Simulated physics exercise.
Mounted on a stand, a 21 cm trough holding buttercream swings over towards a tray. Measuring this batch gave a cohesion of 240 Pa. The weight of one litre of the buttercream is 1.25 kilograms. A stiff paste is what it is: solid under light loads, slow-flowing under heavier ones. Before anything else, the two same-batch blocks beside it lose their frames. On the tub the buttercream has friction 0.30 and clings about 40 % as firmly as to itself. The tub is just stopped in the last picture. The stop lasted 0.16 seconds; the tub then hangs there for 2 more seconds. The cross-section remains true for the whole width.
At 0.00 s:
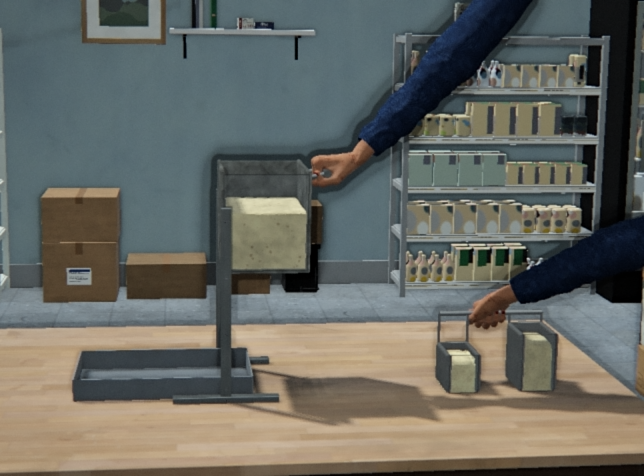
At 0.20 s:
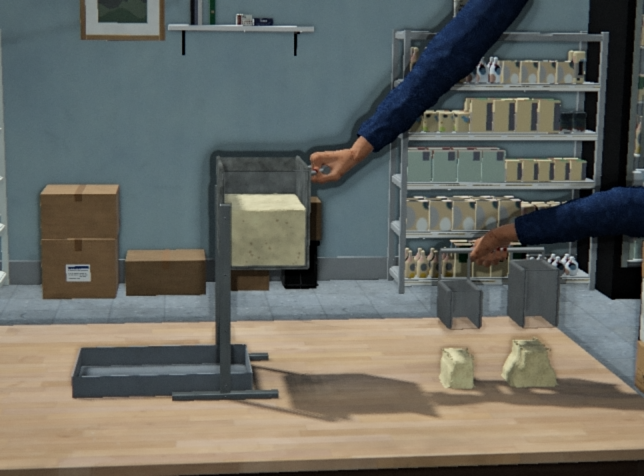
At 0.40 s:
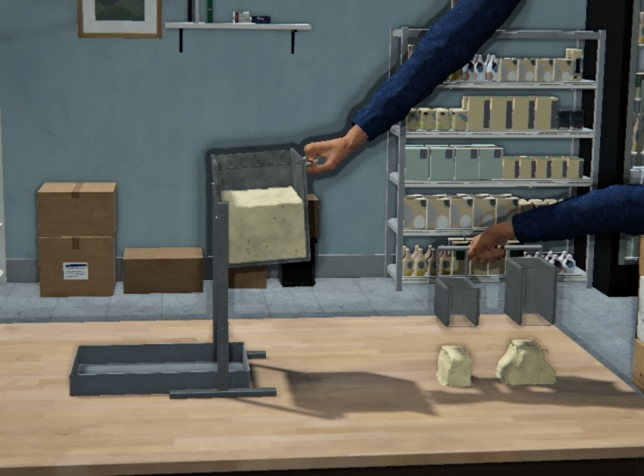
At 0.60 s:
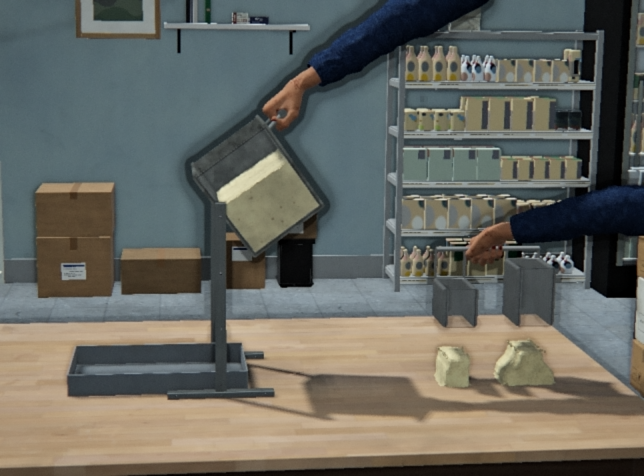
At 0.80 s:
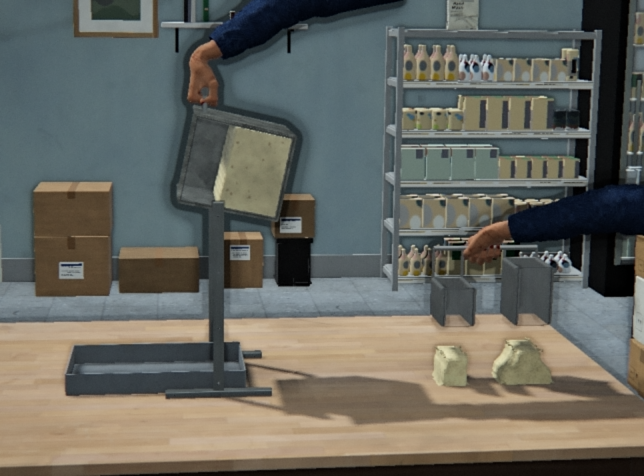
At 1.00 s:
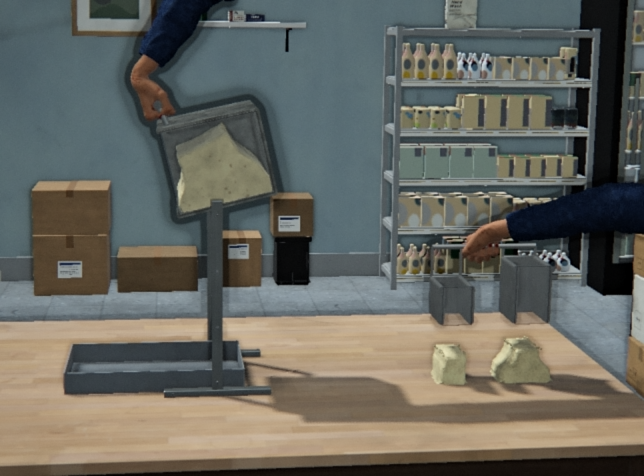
At the start, one hand grips a raised gray container of pale yellow material on a stand, while another holds two open-sided holders around smaller blocks. The holders lift, and the uncovered blocks slump slightly, the right one more. Then the container swings leftward and tilts steeply, its load shifting inside.
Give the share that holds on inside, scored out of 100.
About 15 per cent.
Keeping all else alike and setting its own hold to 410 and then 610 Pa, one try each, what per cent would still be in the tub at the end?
Roughly 0 % followed by roughly 0 %.
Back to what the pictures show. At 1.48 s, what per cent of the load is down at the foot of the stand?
By then close to 55 % is down.
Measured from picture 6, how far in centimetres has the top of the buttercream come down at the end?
About 13 cm.
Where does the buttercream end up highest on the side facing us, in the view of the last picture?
The highest point is near (200, 192) in the last picture.
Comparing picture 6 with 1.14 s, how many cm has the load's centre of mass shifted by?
Measured shift, roughly 9 cm.
After 1.14 s, the tub is at 103 degrees and holds 63 %.
After 1.31 s, the tub is at 103 degrees and holds 39 %.
After 1.48 s, the tub is at 103 degrees and holds 33 %.
After 1.65 s, the tub is at 103 degrees and holds 30 %.
After 3.00 s, at the end, the tub is at 103 degrees and holds 15 %.
